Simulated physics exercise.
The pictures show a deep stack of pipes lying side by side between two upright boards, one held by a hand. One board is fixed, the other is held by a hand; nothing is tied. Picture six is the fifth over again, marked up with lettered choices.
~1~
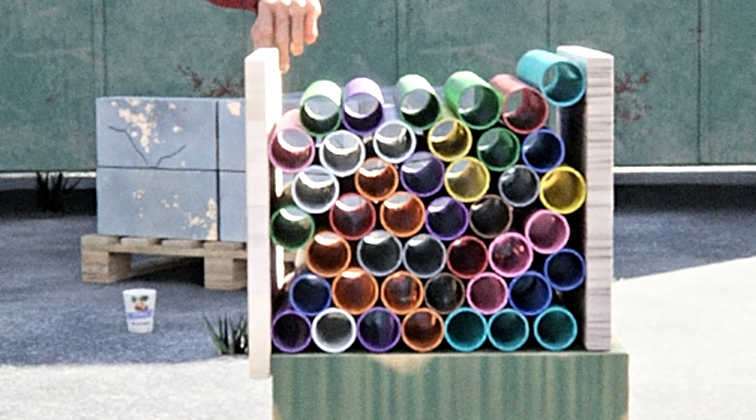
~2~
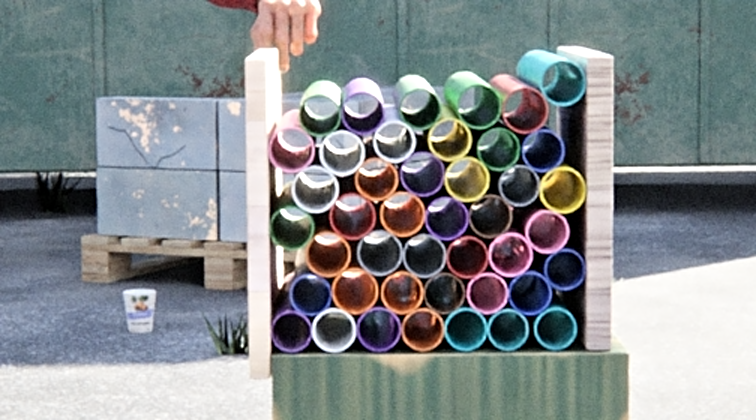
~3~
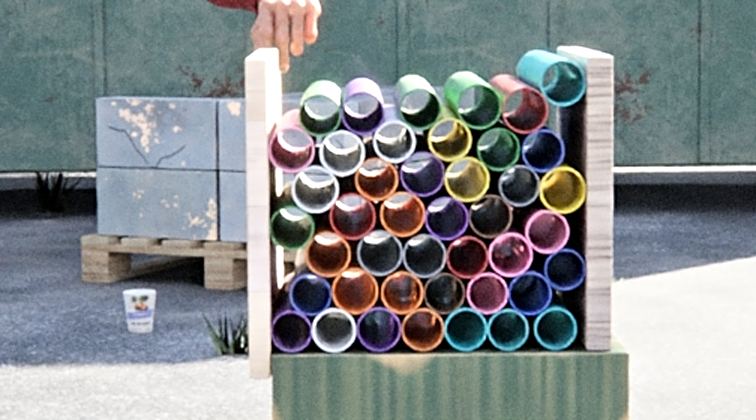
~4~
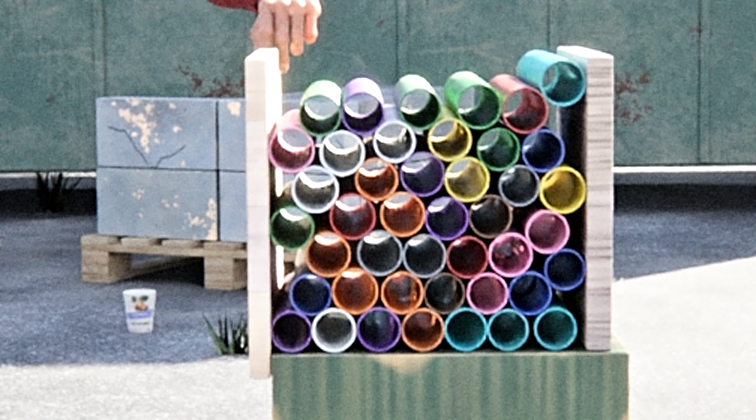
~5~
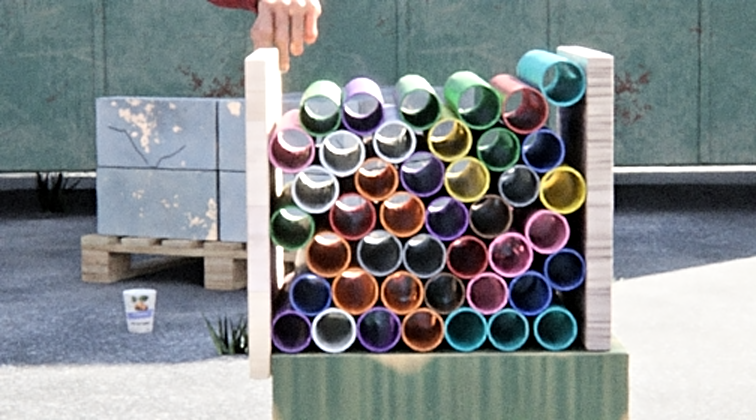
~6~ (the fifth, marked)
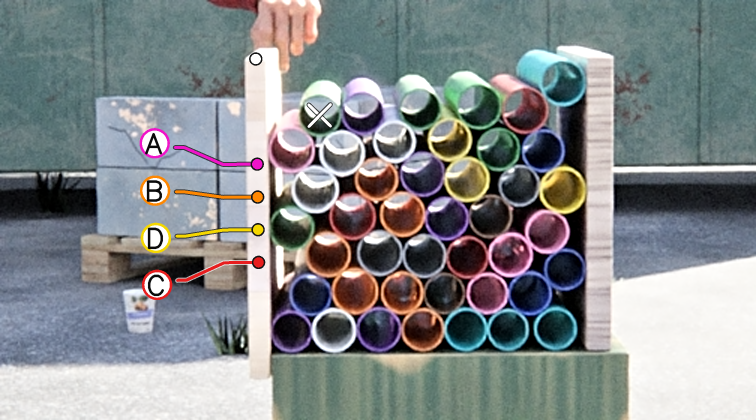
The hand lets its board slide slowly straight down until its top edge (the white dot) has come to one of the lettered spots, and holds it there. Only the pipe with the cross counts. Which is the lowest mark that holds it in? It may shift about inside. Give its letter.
No lower than B.
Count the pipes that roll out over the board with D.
The count is two.
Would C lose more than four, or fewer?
It loses fewer than four.
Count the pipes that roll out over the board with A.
With A, none.
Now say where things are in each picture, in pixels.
In the first frame, a yellow pipe (563, 191); a purple pipe (422, 174); a green pipe (499, 150).
In the second frame, a green pipe (499, 150); a purple pipe (363, 113).
In the third frame, side board (266, 200); a purple pipe (291, 331).
In the fourth frame, a turquoise pipe (508, 330); an orange pipe (403, 292).
In the fifth frame, a red pipe (468, 257); a red pipe (353, 216); a yellow pipe (563, 191).
On the marked copy, A at (257, 165); B at (257, 197); C at (258, 262); D at (258, 229); the cross at (319, 116); the white dot at (256, 59).
Taking B. A third of the way, top of the board (268, 125).
Two thirds of the way, top of the board (269, 196).
When it is over, top of the board (269, 196), none out over the board, the crossed one still inside.
As for the rest, A keeps the crossed one inside; C lets the crossed one out; D lets the crossed one out.
